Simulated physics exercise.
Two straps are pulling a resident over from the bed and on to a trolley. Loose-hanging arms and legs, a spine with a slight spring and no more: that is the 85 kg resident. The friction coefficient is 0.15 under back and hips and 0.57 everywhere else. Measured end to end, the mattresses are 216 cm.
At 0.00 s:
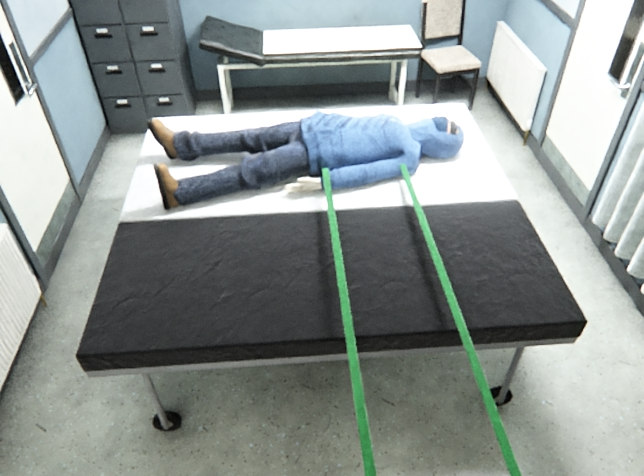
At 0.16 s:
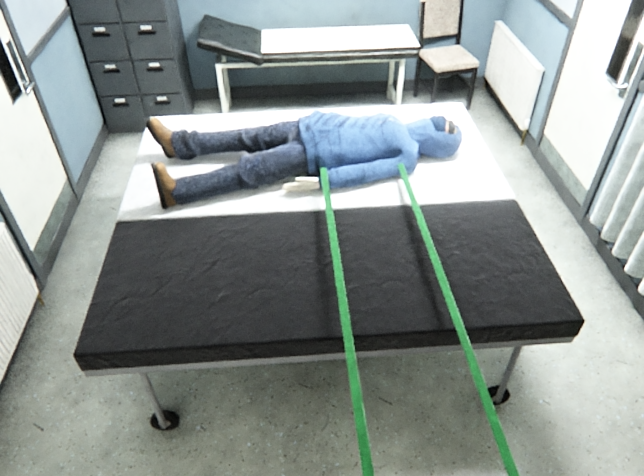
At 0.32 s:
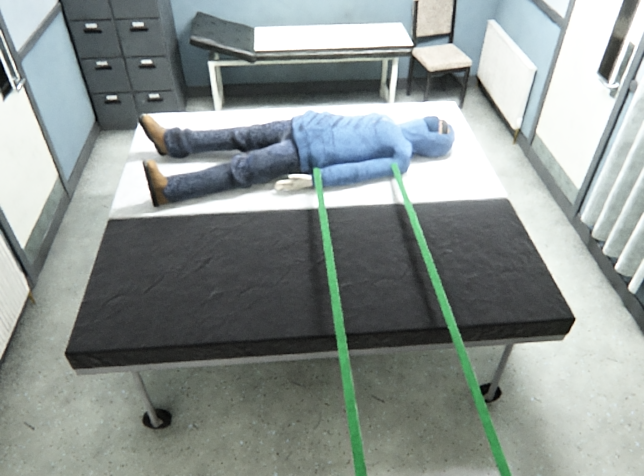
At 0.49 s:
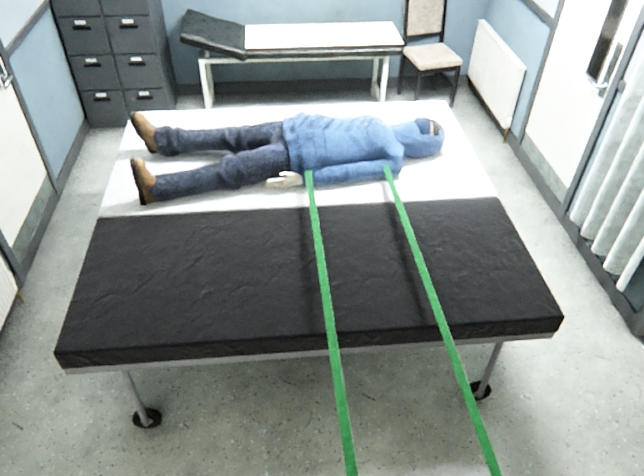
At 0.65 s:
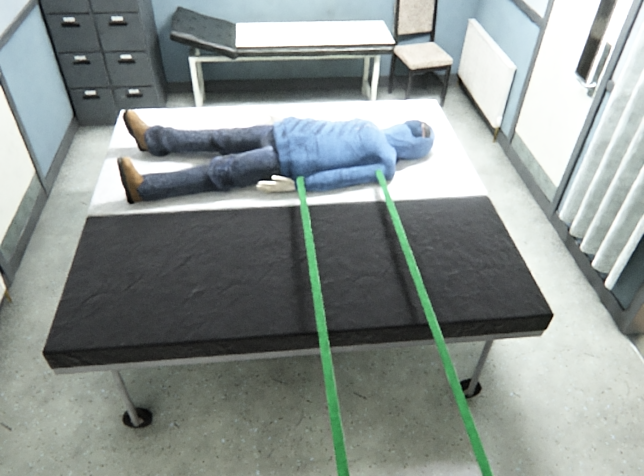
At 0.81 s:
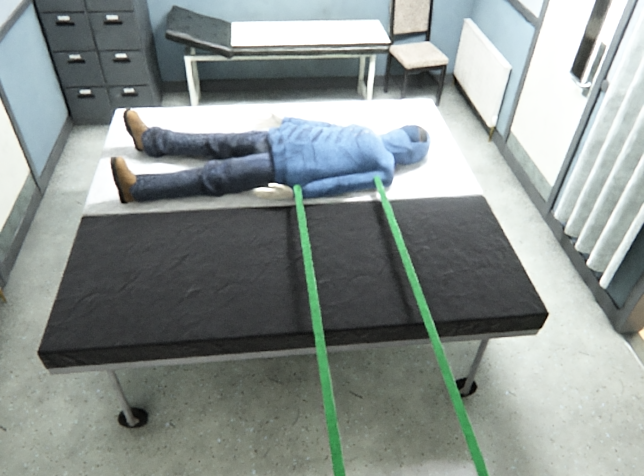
In a pale blue room, a limp figure in a blue hooded top lay still on a white mattress, then slid slightly toward the black one, where two green straps stretched across.
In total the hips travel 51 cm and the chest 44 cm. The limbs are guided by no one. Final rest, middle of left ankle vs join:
Not across.
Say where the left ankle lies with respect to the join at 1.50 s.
Position: About 8 cm short.
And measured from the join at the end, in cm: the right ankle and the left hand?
Right ankle 48 short, left hand 24 past.
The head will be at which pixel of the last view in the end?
Somewhere about (419, 168) in the last picture.
After 1.00 s the left ankle is 10 cm short of the join, near (137, 190) in the last picture's view; the right knee 39 cm short of the join.
After 1.50 s the left ankle is 9 cm short of the join, near (143, 193) in the last picture's view.
After 2.00 s the left ankle is 9 cm short of the join, near (144, 193) in the last picture's view; the right knee 26 cm short of the join.
At rest, 2.4 s, head stops short of the join; left hand crosses the join; right hand stops short of the join; left ankle stops short of the join; right ankle stops short of the join; right knee stops short of the join.
